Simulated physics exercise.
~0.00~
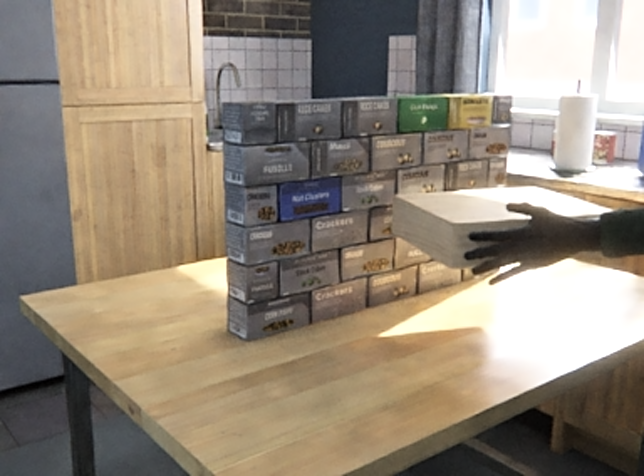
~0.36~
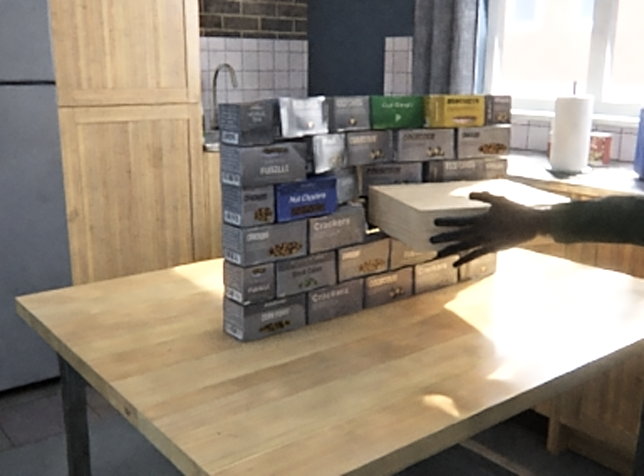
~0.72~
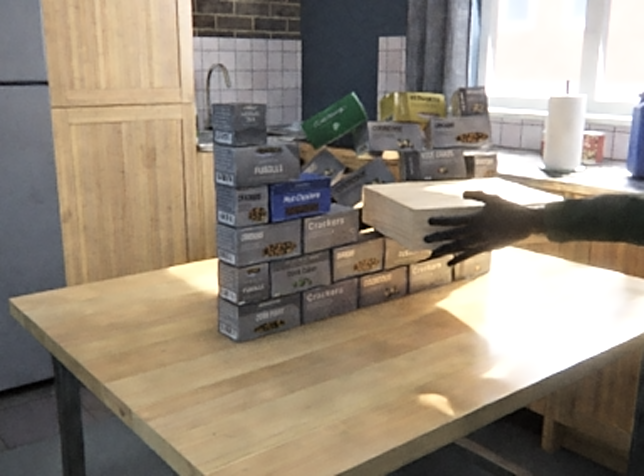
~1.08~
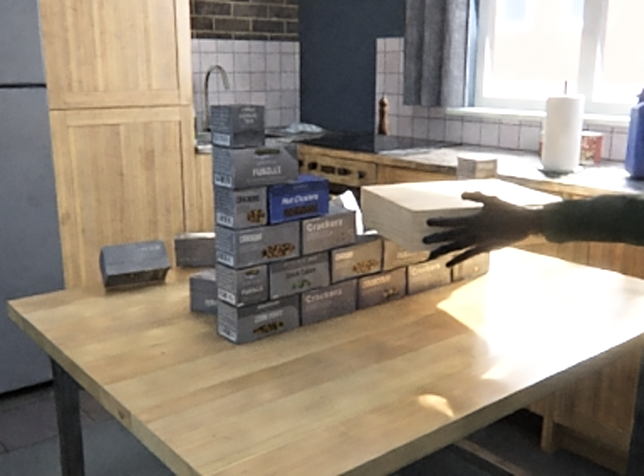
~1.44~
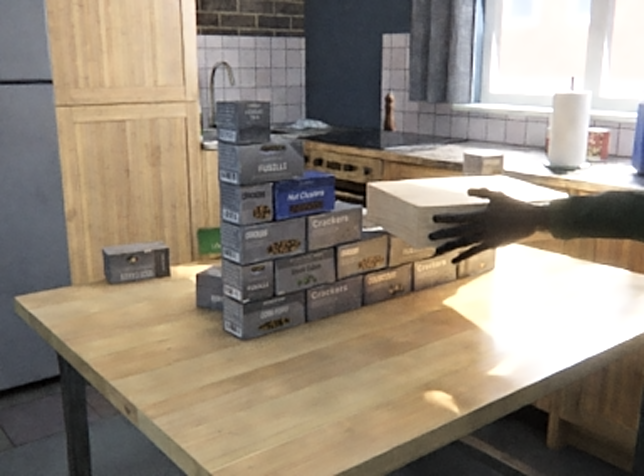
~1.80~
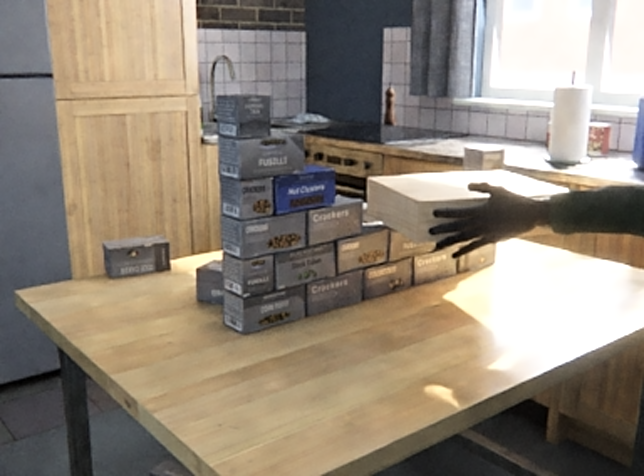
A wall of boxes partly collapses as a hand pushes a block, leaving the blue one standing.
